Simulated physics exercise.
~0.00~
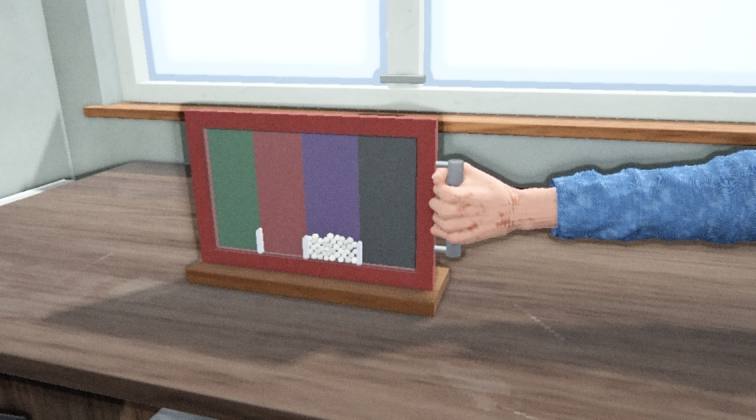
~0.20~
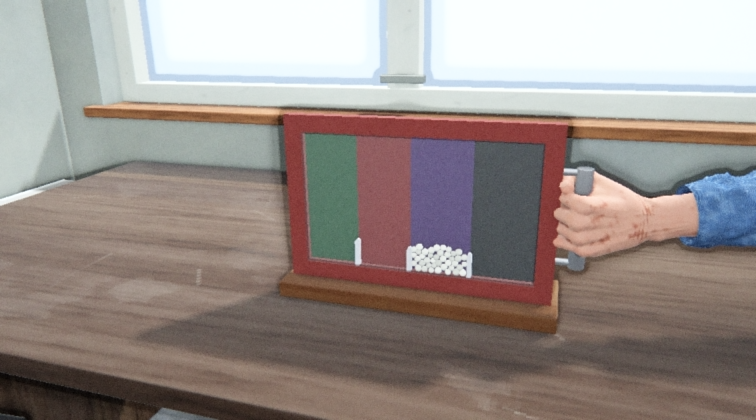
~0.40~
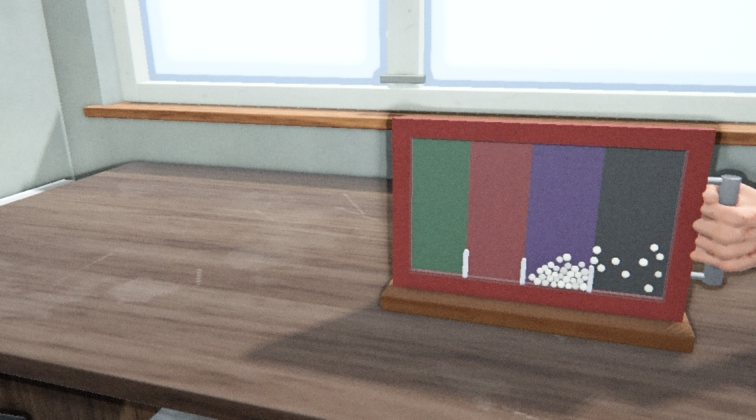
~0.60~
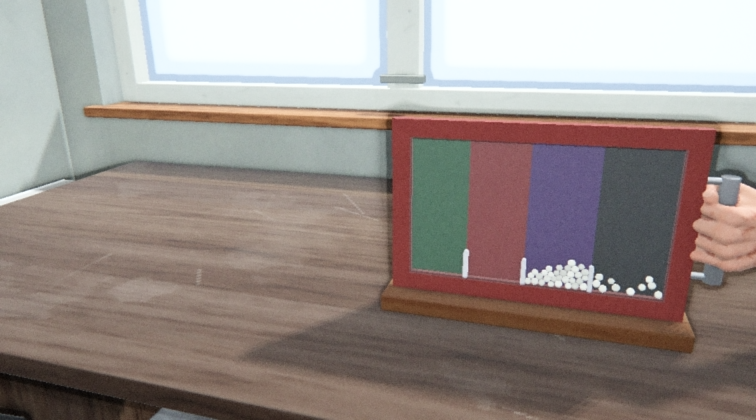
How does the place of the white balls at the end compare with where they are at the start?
The balls end up well to the right of where they start, having been carried along the table with the tray. They also go from sitting together in the purple strip to lying partly in the black strip.
